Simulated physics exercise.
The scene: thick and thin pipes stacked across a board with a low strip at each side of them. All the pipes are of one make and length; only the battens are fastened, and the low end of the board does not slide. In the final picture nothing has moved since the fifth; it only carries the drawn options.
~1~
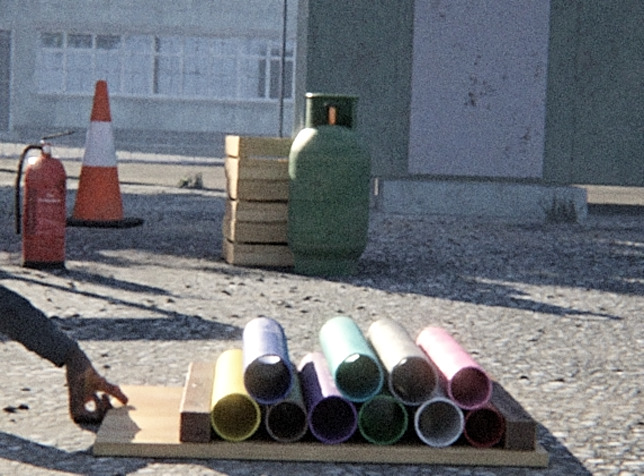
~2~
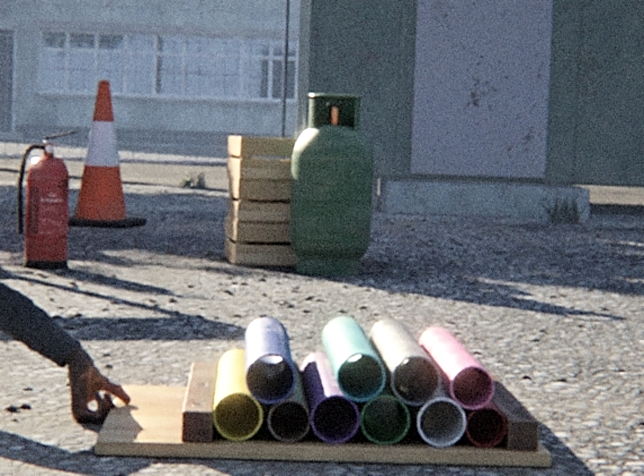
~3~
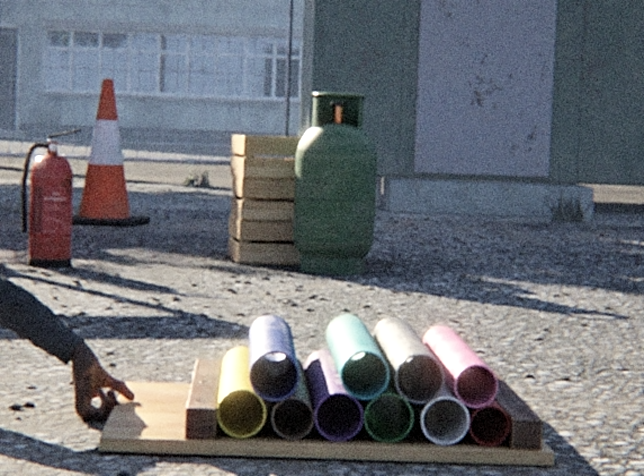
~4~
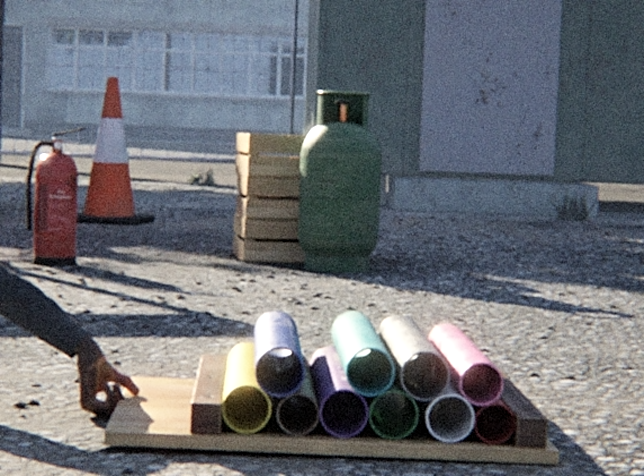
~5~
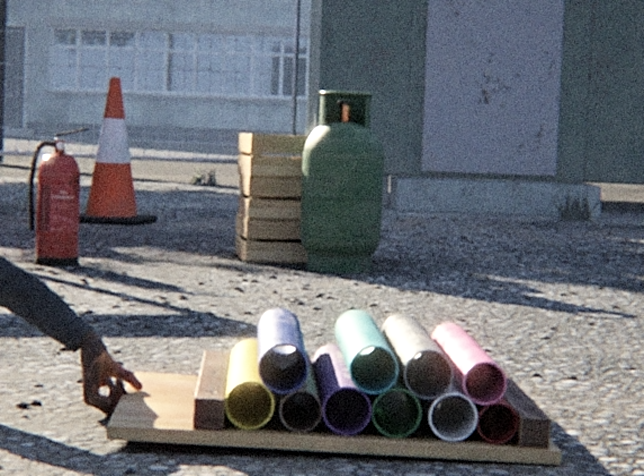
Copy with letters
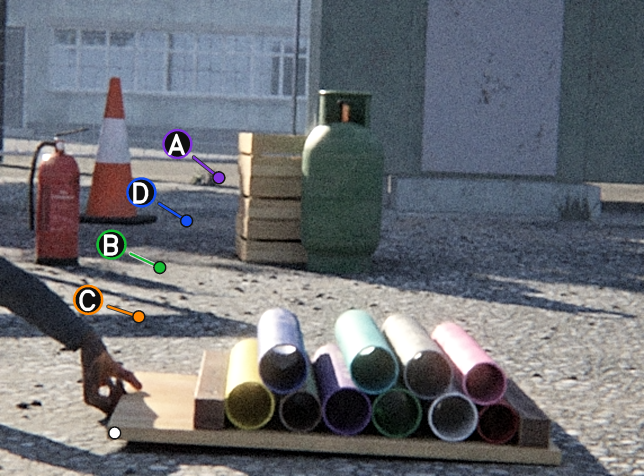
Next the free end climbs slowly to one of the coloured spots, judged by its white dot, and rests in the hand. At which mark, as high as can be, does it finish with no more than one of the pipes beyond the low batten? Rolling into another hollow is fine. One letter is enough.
The highest mark that will do is B.
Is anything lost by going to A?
At A: Yes.
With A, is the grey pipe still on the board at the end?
No.
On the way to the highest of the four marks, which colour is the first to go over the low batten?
It is the pink one.
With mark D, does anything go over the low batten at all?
Yes, at D.
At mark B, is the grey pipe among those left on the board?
Yes, with B.
On the marked copy, A at (219, 178); B at (160, 267); C at (139, 317); D at (187, 221); the white dot at (115, 433).
With B. Early on, board at 15°.
Further on, board at 24°.
At the end, board at 24°, one over the low batten (pink).
As for the rest, A four over the low batten (blue, pink, grey, turquoise); C none over the low batten; D four over the low batten (blue, pink, grey, turquoise).
